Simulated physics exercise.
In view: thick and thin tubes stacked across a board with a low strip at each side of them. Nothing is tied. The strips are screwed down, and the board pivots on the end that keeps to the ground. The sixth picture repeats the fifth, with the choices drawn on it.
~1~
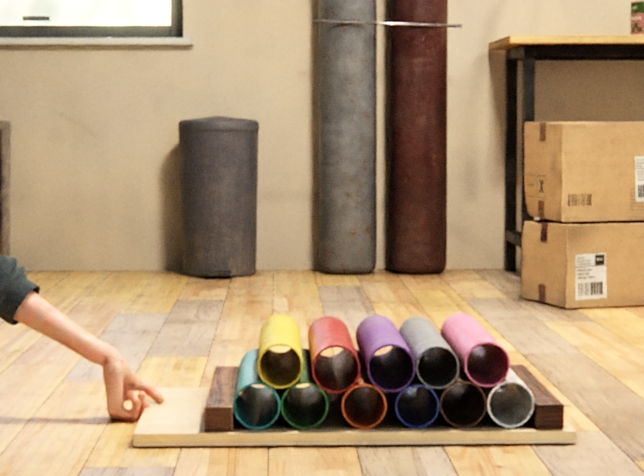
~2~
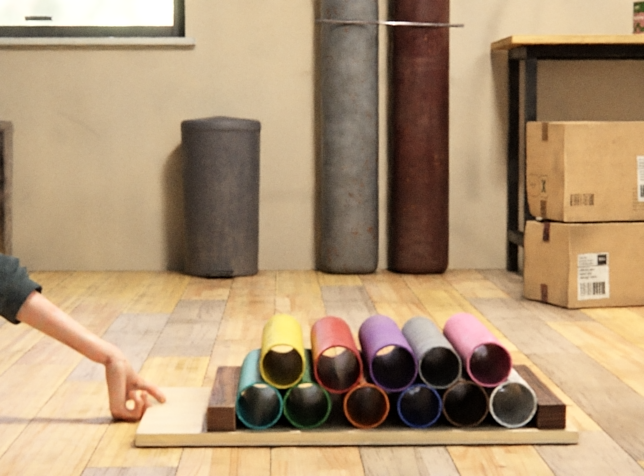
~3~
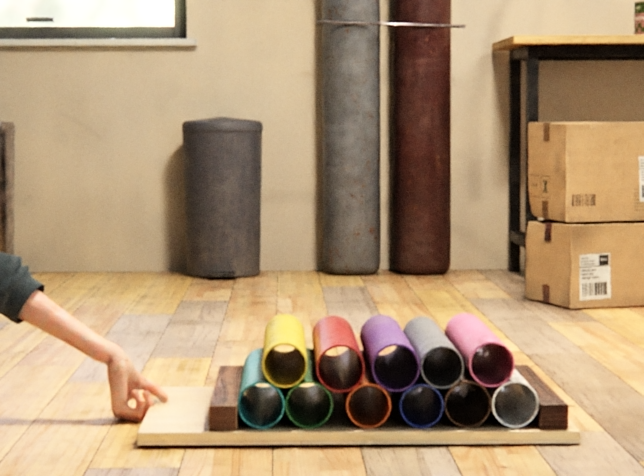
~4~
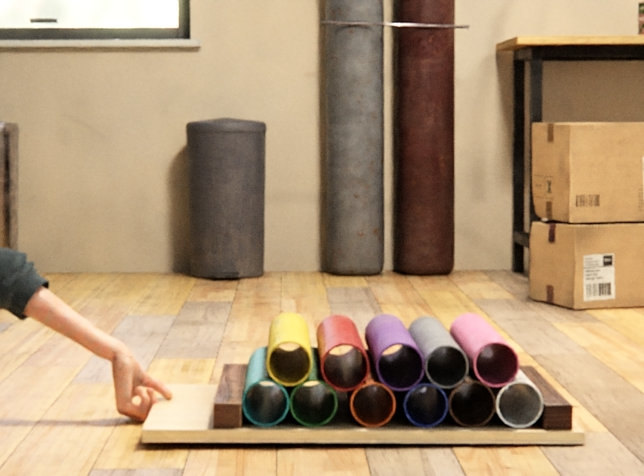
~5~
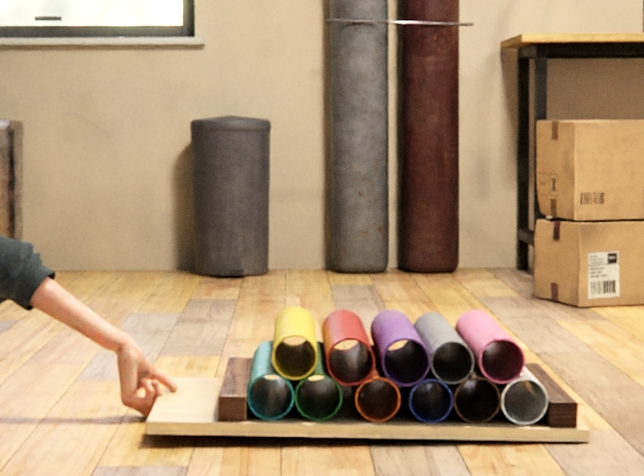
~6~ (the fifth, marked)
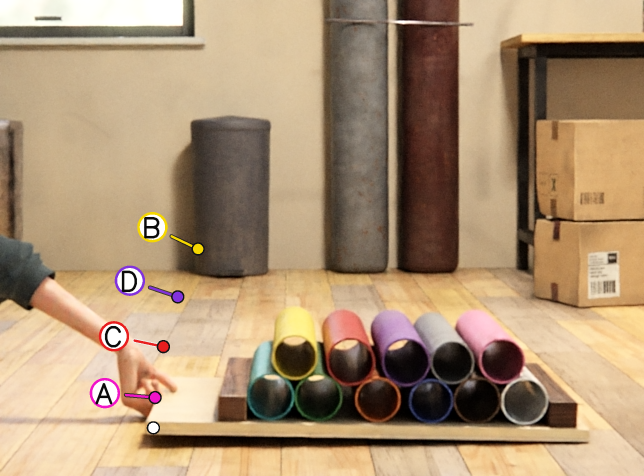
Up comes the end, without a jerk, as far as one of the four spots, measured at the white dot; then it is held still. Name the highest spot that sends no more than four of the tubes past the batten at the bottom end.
The highest mark that will do is B.
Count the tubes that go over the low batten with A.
The count is none.
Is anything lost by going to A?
No, at A.
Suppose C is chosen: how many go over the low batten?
With C, none.
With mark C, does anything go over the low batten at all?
No, at C.
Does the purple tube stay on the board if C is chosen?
Yes.
On the marked copy, A at (155, 397); B at (198, 249); C at (164, 347); D at (178, 297); the white dot at (153, 428).
Taking B. A third of the way, board at 17°.
Two thirds of the way, board at 26°.
When it is over, board at 26°, four over the low batten (pink, purple, red, grey).
As for the rest, A none over the low batten; C none over the low batten; D none over the low batten.
